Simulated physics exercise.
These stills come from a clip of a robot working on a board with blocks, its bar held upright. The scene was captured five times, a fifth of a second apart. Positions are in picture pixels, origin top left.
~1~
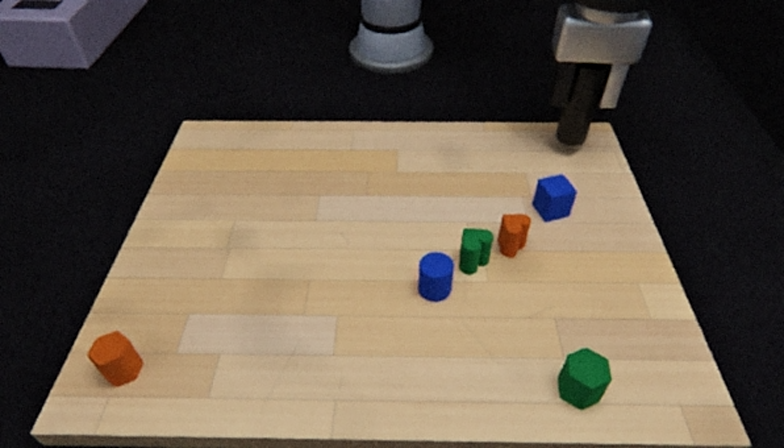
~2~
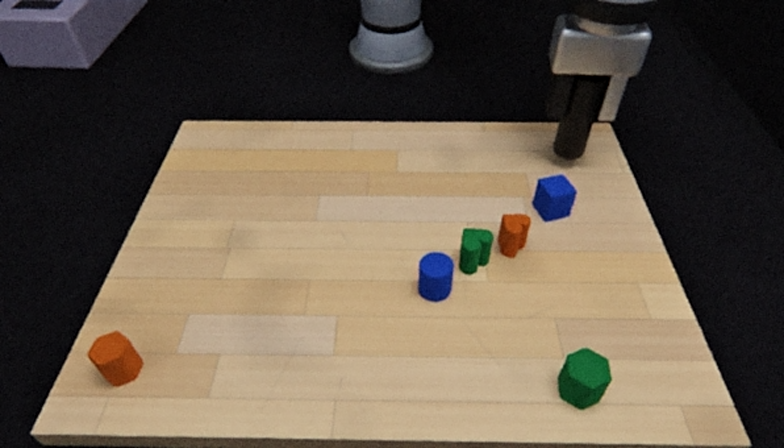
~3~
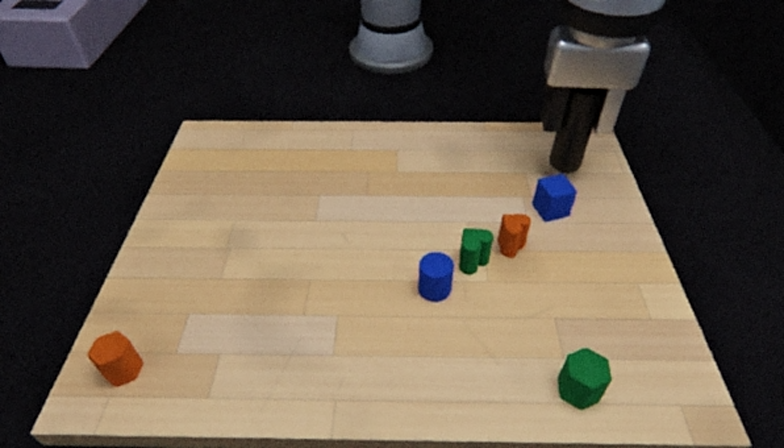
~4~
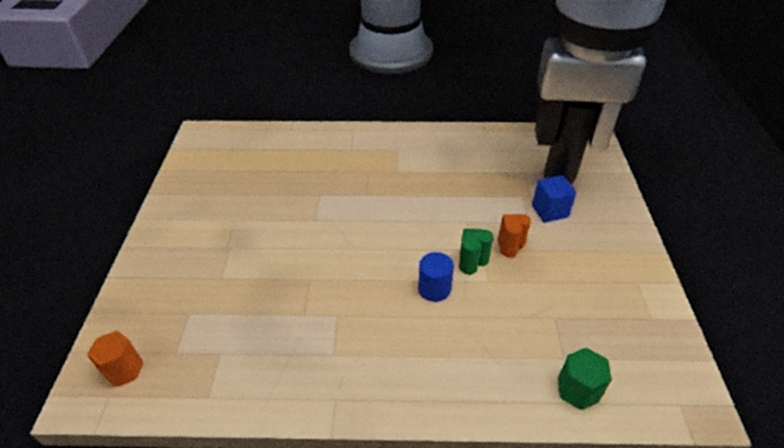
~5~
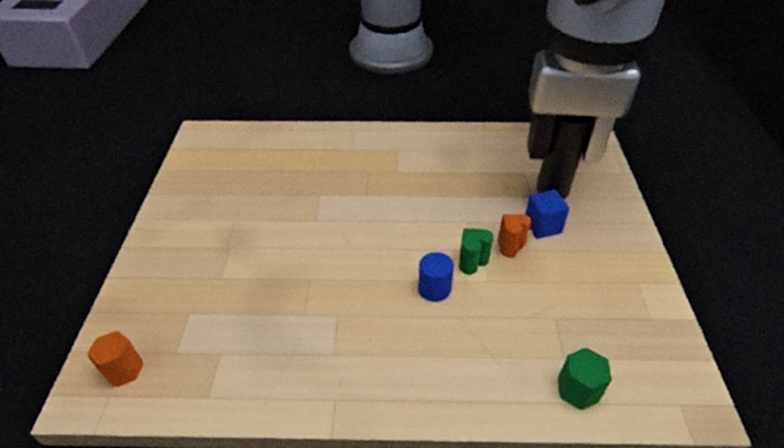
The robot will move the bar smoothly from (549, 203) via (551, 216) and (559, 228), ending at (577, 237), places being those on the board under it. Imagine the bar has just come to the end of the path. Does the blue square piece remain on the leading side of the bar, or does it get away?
Fallen away.
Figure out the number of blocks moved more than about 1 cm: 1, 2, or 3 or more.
Total moved: One.
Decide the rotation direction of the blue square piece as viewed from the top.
I'd predict that, seen from above, the blue square piece rotates clockwise.
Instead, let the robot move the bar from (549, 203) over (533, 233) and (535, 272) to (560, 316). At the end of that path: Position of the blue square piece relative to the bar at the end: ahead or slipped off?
I'd say the blue square piece is still out in front of the bar at the end.
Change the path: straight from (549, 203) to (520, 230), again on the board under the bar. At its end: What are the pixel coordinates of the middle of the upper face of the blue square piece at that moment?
I'd place it at (542, 230), taking the centre of its top.
The first path, step by step. Halfway along, bar (556, 211); orange heart block (513, 222); blue square piece (545, 218), turned 25° clockwise.
At the end, bar (581, 226); orange heart block (513, 222); blue square piece (548, 222), turned 45° clockwise.
